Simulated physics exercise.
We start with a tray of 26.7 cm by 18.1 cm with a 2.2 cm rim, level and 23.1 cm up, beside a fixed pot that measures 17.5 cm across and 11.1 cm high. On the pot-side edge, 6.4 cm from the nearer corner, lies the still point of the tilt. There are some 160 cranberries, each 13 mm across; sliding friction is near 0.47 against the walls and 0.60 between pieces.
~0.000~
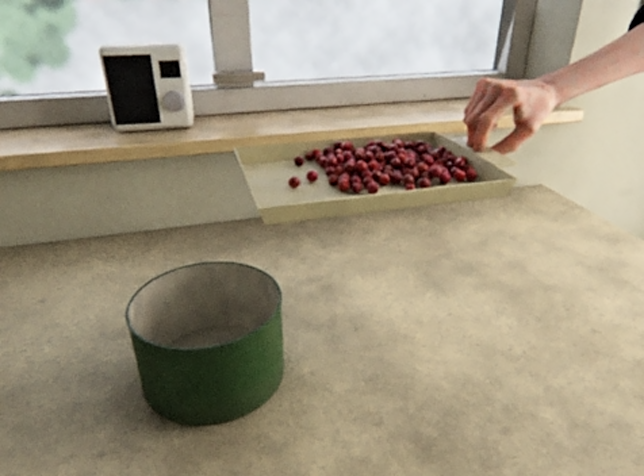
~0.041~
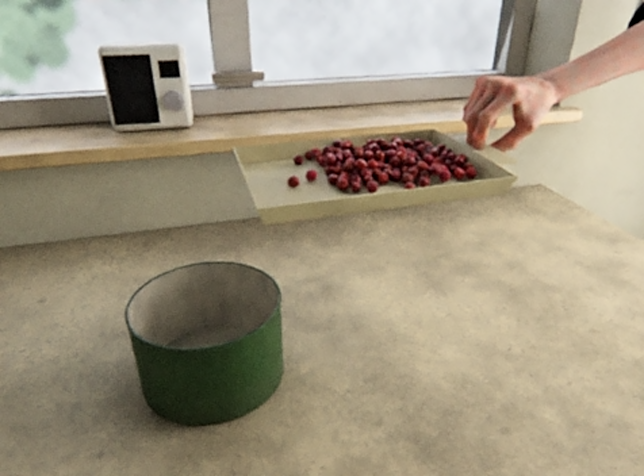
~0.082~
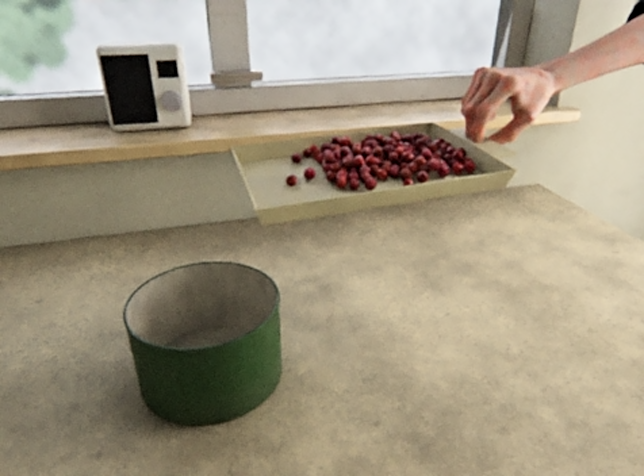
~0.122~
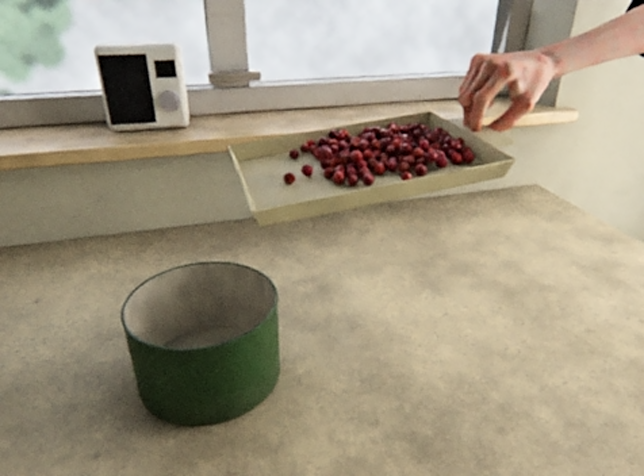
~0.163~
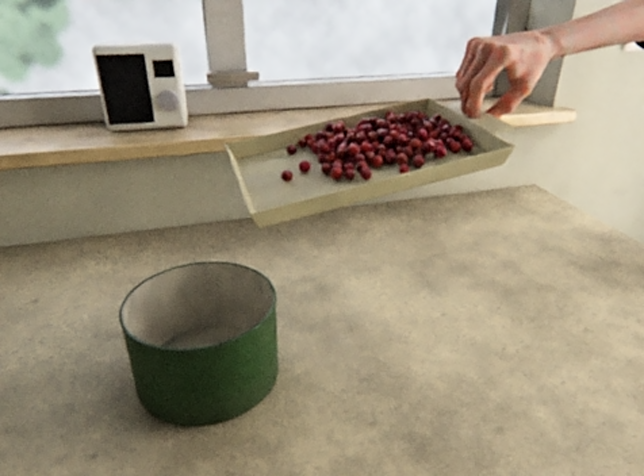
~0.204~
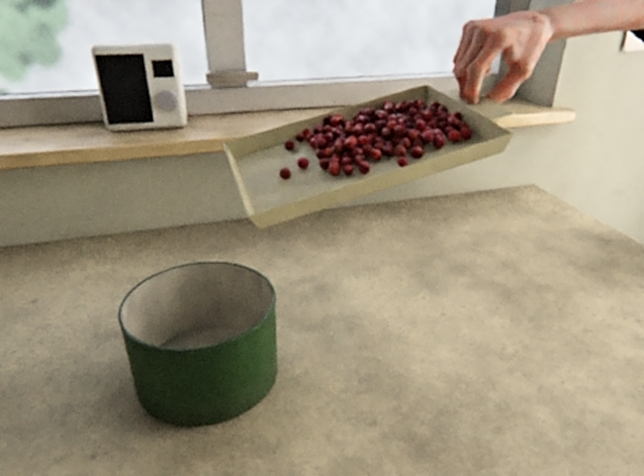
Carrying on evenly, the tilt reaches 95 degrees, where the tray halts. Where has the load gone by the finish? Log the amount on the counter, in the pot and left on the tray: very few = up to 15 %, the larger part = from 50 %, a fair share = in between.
Log: Counter = a fair share; pot = the larger part; tray = very few.
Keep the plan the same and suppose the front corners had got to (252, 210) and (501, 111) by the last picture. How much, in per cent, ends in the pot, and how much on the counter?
The pot gets 80 and the counter 20.
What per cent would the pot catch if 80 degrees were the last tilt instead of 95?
70 per cent.
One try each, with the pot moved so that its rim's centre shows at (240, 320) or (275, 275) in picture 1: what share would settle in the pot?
The shares would be near 90 and 5 per cent respectively.
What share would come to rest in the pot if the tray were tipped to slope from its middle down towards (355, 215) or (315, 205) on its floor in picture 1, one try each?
First try: Around 10 percent; second try: Around 35 percent.
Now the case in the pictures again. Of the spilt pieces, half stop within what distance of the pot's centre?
Distance: Roughly 18 cm.
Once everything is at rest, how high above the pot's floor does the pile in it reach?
Close to 2.5 cm up.
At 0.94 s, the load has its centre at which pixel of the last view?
Look near (227, 219) in the last picture.
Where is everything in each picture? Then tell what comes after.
The first picture shows tray tilt 0 degrees, front corners at (264, 204) and (509, 177); middle of the pieces at (384, 164); pot at (206, 300).
The second picture shows tray tilt 1 degrees, front corners at (263, 205) and (508, 175); middle of the pieces at (383, 162).
The third picture shows tray tilt 3 degrees, front corners at (261, 205) and (507, 168); middle of the pieces at (382, 158).
The fourth picture shows tray tilt 6 degrees, front corners at (258, 207) and (506, 158), lowest corner left front; middle of the pieces at (380, 151).
The fifth picture shows tray tilt 9 degrees, front corners at (256, 209) and (505, 145), lowest corner left front; middle of the pieces at (377, 142).
The sixth picture shows tray tilt 13 degrees, front corners at (254, 210) and (504, 133), lowest corner left front; middle of the pieces at (375, 134); pot at (199, 300). The tray's pace is about 90 degrees a second.
After 0.64 s, tilt 52 degrees; the tray holds 100 %, the pot 0 %.
Then, at 0.94 s, tilt 79 degrees; the tray holds 55 %, the pot 20 %.
Then, at 1.33 s, tilt 95 degrees; the tray holds 0 %, the pot 70 %.
At rest (2.2 s), counter 25 %, pot 75 %, tray 0 %.
